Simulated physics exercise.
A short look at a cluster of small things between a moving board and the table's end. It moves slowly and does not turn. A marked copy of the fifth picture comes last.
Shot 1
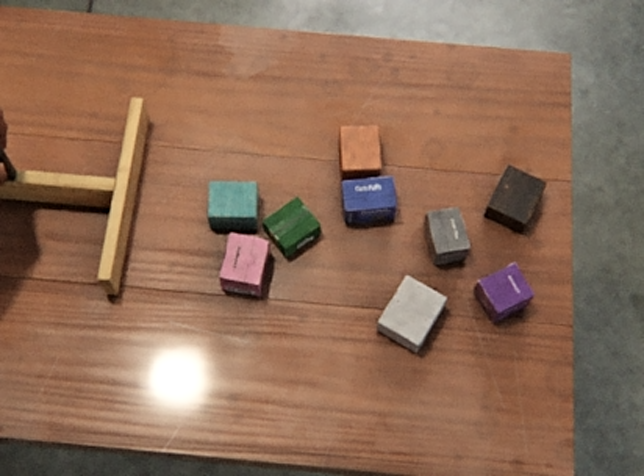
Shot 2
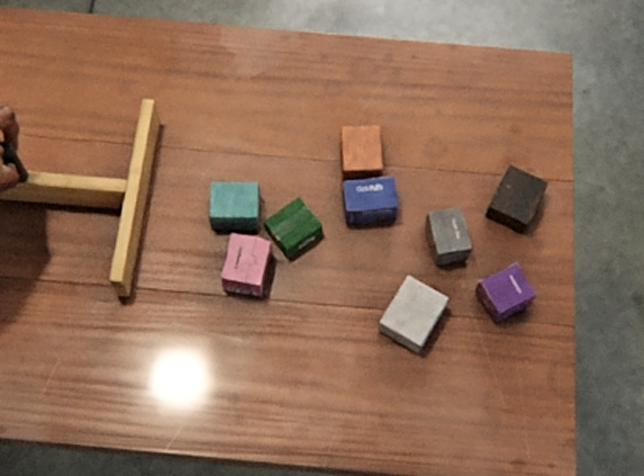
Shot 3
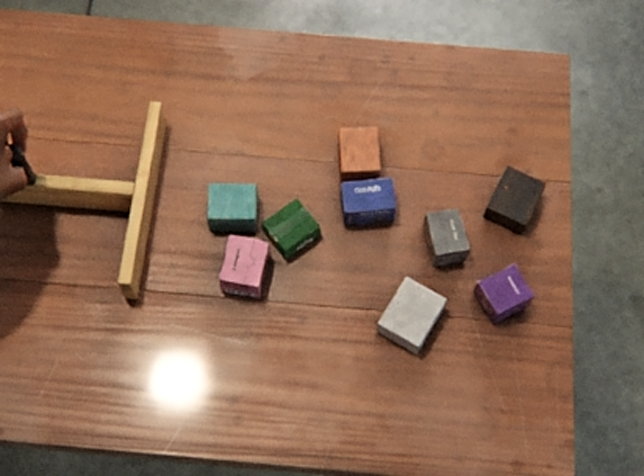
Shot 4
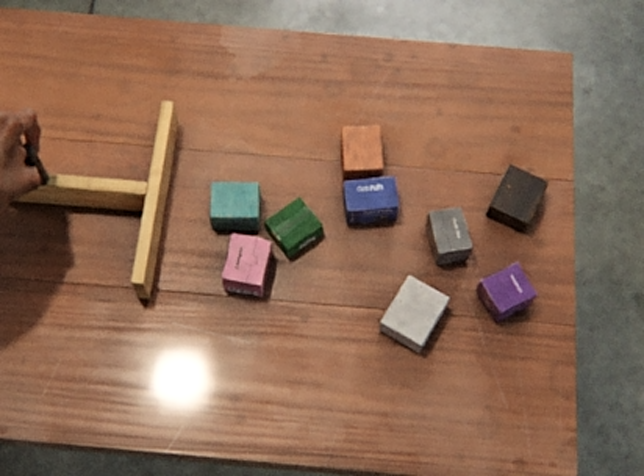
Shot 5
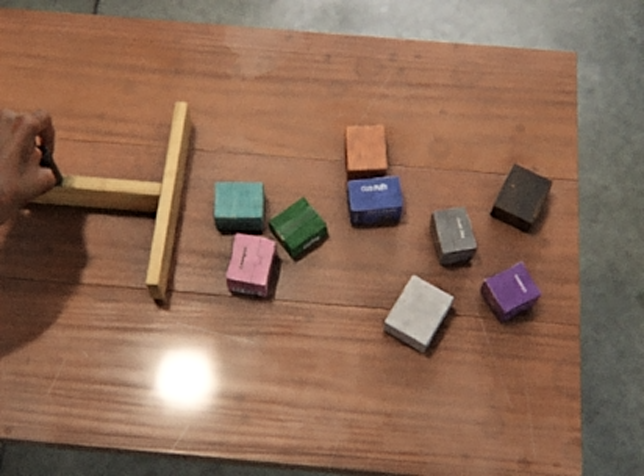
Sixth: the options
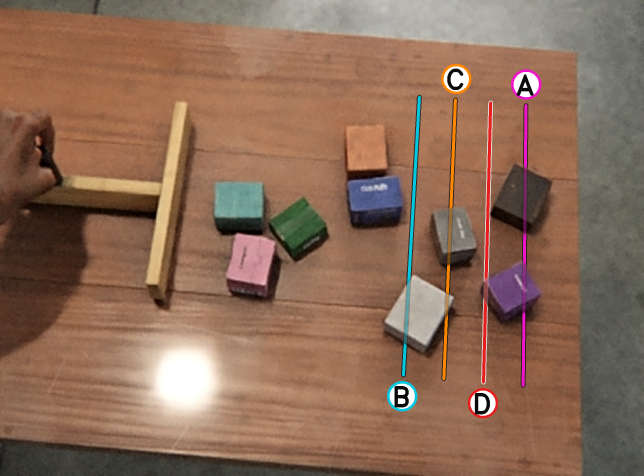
A hand slides a wooden T-shaped board slowly right toward a cluster of colored blocks.
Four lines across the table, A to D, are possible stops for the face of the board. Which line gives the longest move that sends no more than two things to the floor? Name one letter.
Line D.
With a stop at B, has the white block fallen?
No.
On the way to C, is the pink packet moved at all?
Yes.
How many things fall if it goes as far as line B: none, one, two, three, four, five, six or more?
By then, none.
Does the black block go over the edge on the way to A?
Yes.
On the marked copy, A at (525, 237); B at (412, 228); C at (450, 231); D at (487, 234).
With D. Early on, board (282, 199); pink packet (303, 269); blue packet (391, 197).
Further on, board (398, 208); grey box (484, 232); green box (466, 268).
At the end, board (488, 216); purple packet over the edge; black block over the edge; two fallen.
As for the rest, A drops five; B is within the limit but short; C is within the limit but short.
